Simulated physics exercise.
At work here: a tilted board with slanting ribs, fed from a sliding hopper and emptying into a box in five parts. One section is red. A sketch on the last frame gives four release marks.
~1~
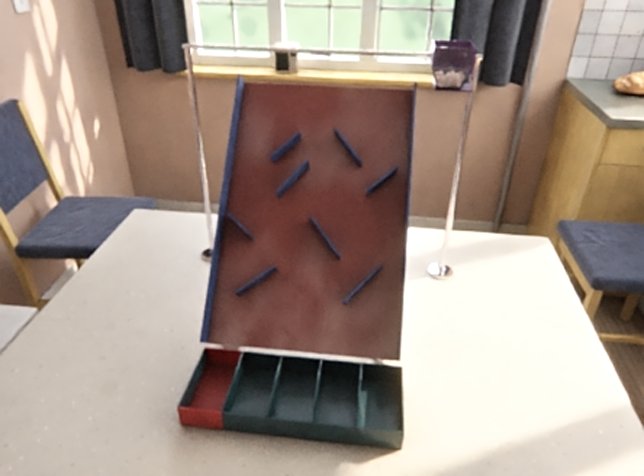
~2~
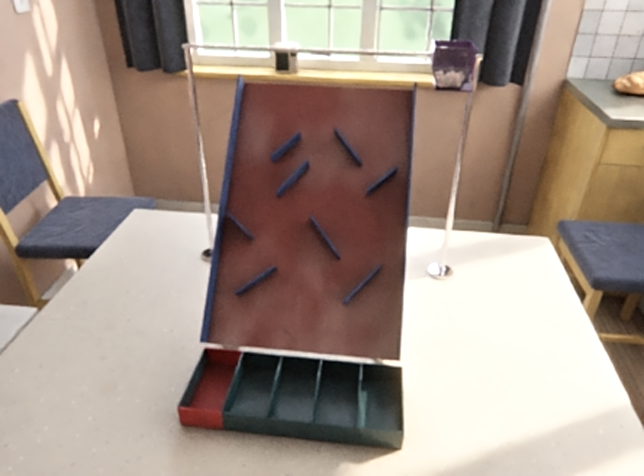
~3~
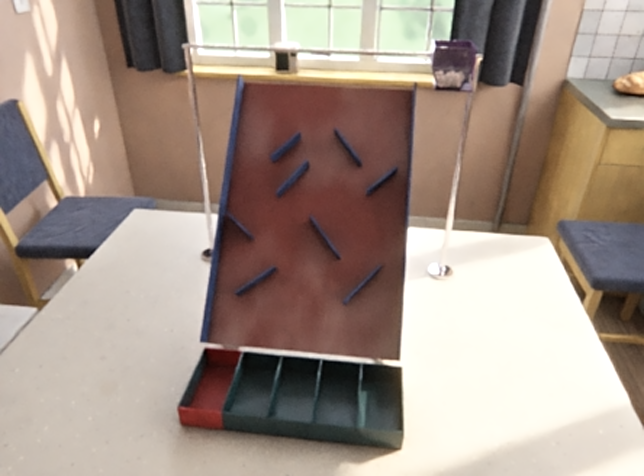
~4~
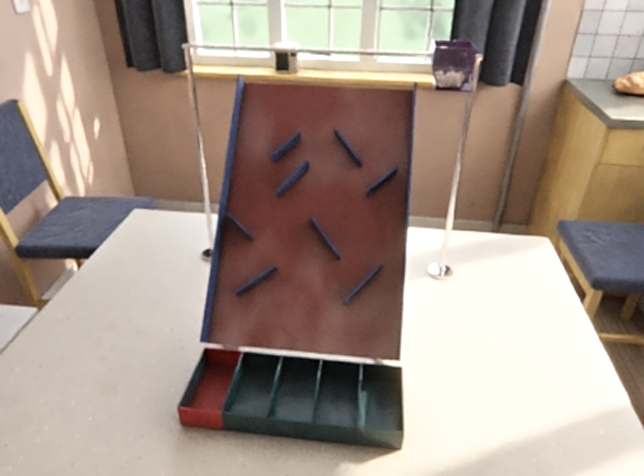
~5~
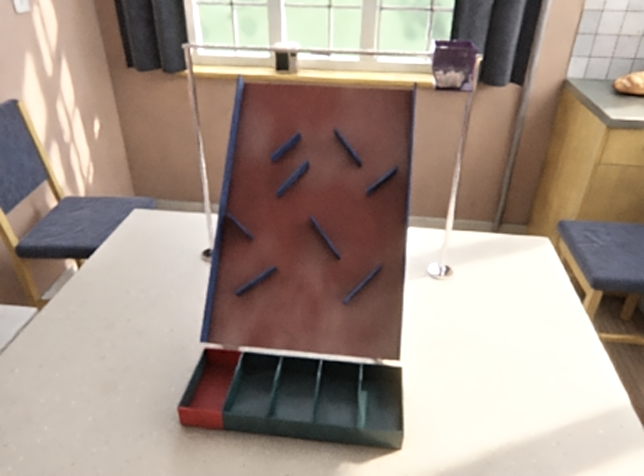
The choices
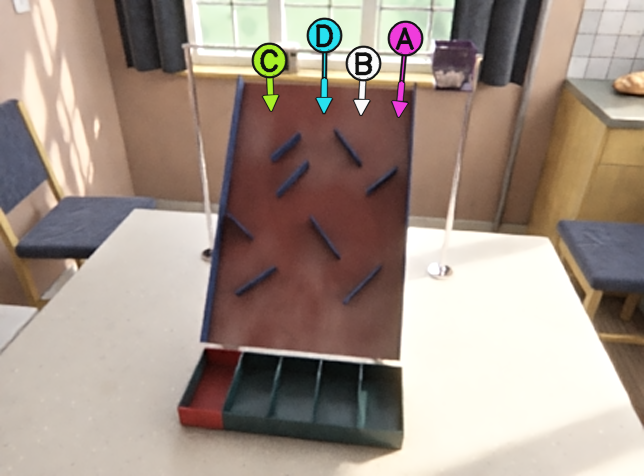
In this clip, a tilted reddish-brown board with slanting blue ribs stands on a pale table above a dark green box with one red section at the left, while a small purple hopper sits at upper right; nothing visibly moves.
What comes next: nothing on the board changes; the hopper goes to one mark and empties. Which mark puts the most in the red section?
Mark C.
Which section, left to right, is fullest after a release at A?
The third.
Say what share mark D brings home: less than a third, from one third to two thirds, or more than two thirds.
Less than a third.
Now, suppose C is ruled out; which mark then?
The answer is D.
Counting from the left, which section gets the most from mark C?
The first from the left.
On the marked copy, mark A meets the board at (399, 111); mark B meets the board at (361, 109); mark C meets the board at (271, 105); mark D meets the board at (324, 107).
Choosing A, a stray few in the red section, nearly all in other sections, a stray few outside the box.
Choosing B, none in the red section, nearly all in other sections, a small part outside the box.
Choosing C, about half in the red section, about a third in other sections, a small part held on the board, a small part outside the box.
Choosing D, about a quarter in the red section, most in other sections, a stray few outside the box.
